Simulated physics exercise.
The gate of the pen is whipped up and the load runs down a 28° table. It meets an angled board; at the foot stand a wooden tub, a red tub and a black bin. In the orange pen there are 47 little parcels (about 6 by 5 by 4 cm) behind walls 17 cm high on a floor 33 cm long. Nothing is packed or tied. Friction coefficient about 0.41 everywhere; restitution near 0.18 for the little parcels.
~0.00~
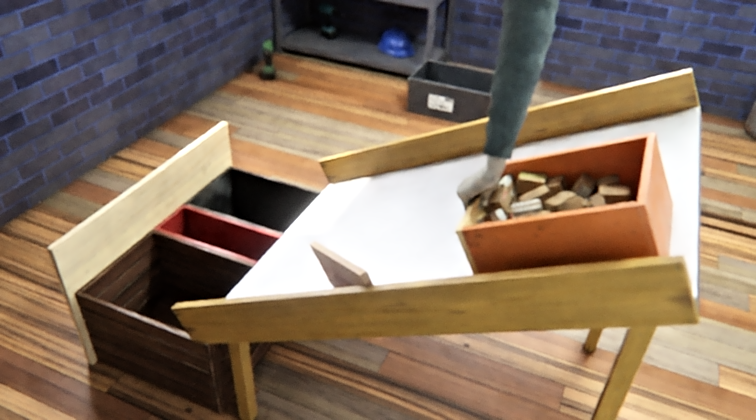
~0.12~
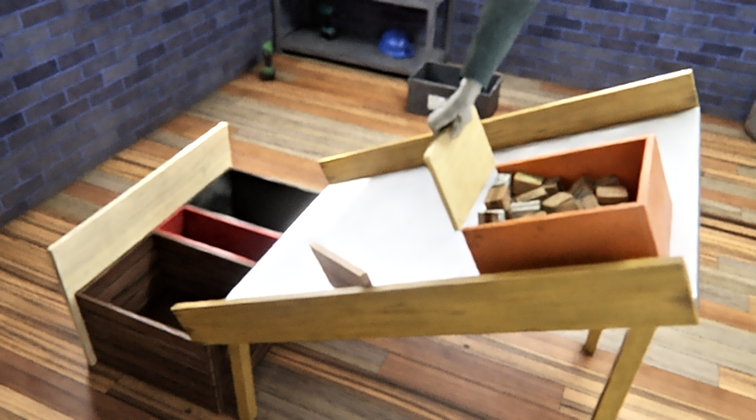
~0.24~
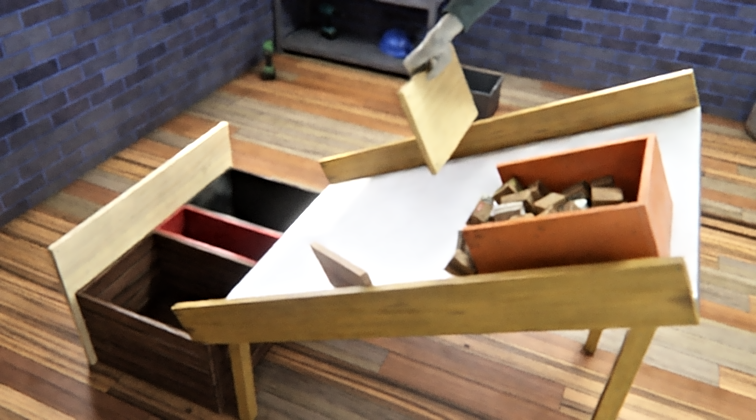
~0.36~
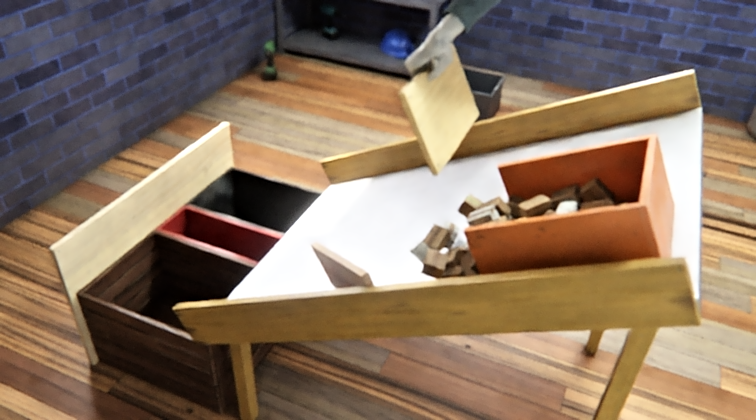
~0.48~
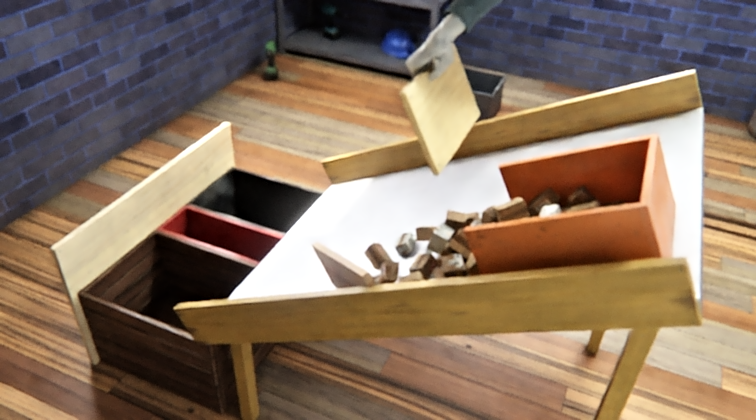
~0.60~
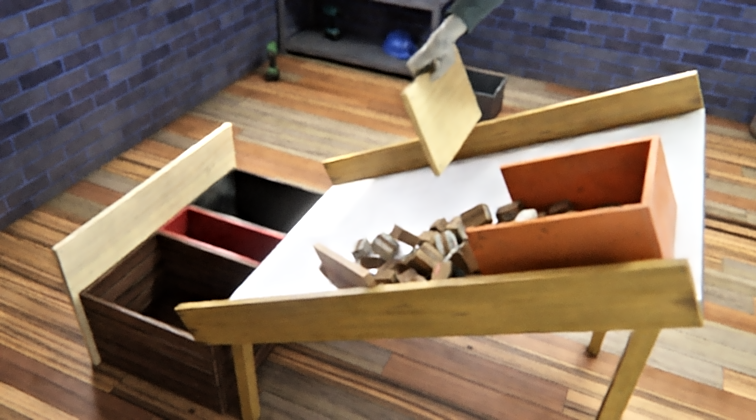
A gloved hand pulled up the wooden gate of an orange pen and held it aloft, and small brown and silvery blocks tumbled out leftward down the sloping white table, bunching against an angled board.
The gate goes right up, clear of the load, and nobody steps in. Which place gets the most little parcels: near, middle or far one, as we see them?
The nearest one, the wooden tub, gets the most.
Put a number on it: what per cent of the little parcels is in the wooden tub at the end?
Some 55 per cent of them.
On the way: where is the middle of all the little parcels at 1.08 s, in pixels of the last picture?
Near (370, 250).
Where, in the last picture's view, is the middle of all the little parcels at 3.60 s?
Near (197, 318).
After 1.08 s, 2 still in the orange pen, 4 in the wooden tub, 1 in the red tub, 38 on the slope and 2 in the air.
After 1.68 s, 14 in the wooden tub, 12 in the red tub, 18 on the slope and 3 in the air.
After 2.52 s, 26 in the wooden tub, 15 in the red tub and 6 on the slope.
Final count (at 3.60 s), 27 in the wooden tub, 15 in the red tub and 5 on the slope.
